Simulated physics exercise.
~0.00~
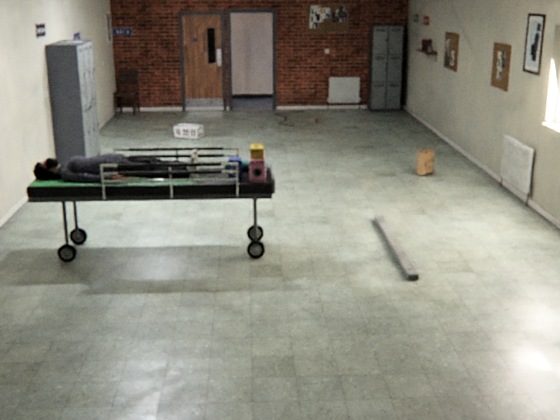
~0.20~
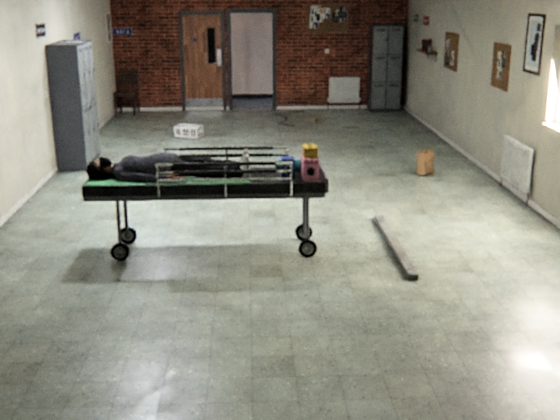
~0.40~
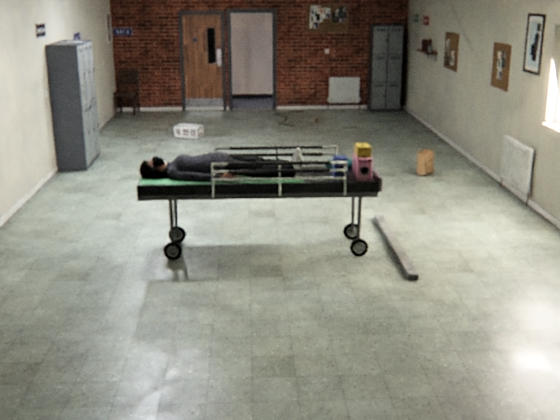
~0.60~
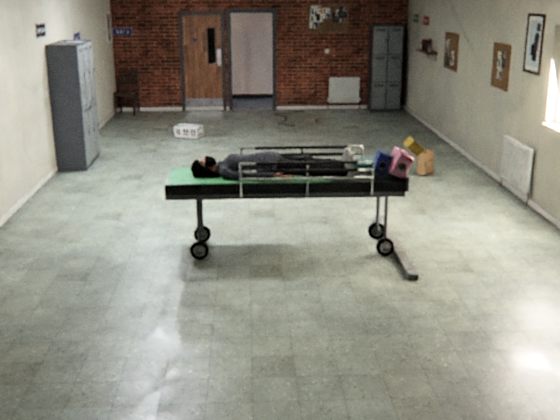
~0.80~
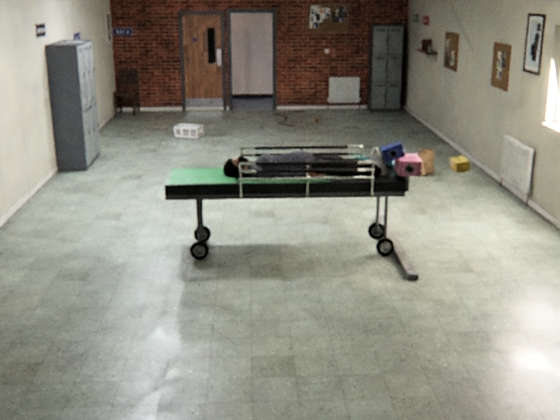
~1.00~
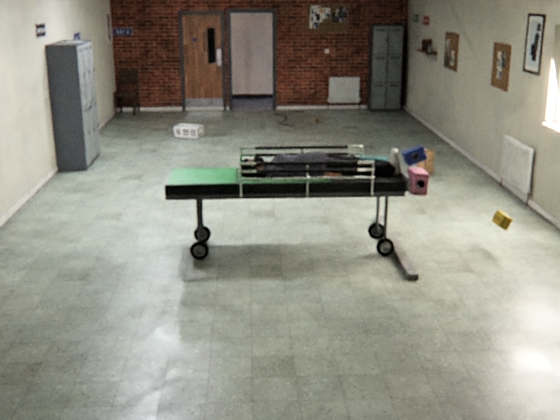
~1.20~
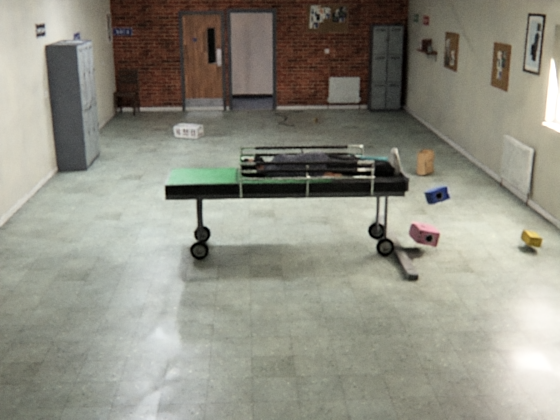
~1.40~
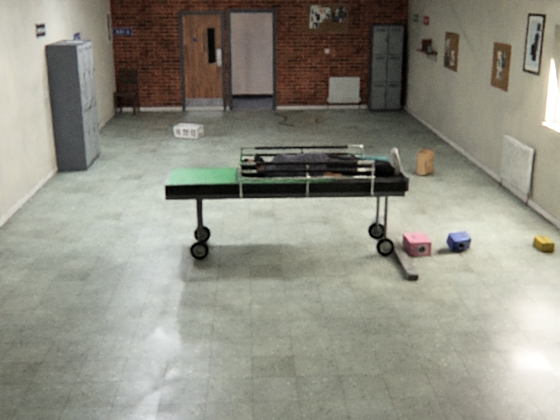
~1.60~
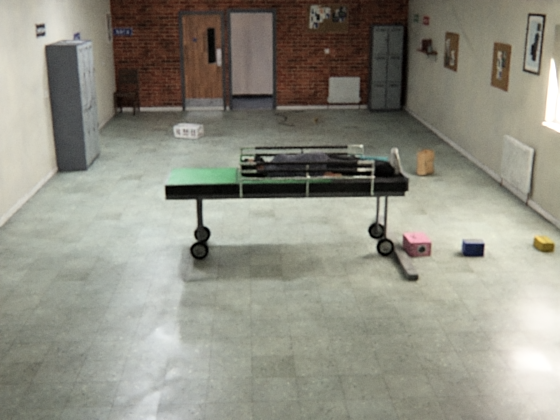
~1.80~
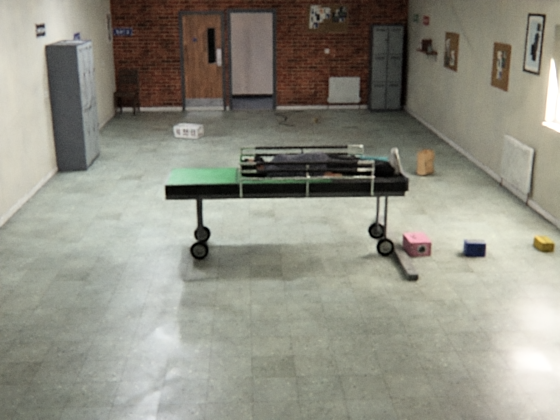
In a brick-walled hall, a rolling trolley stops, the person slides, and three boxes fall.
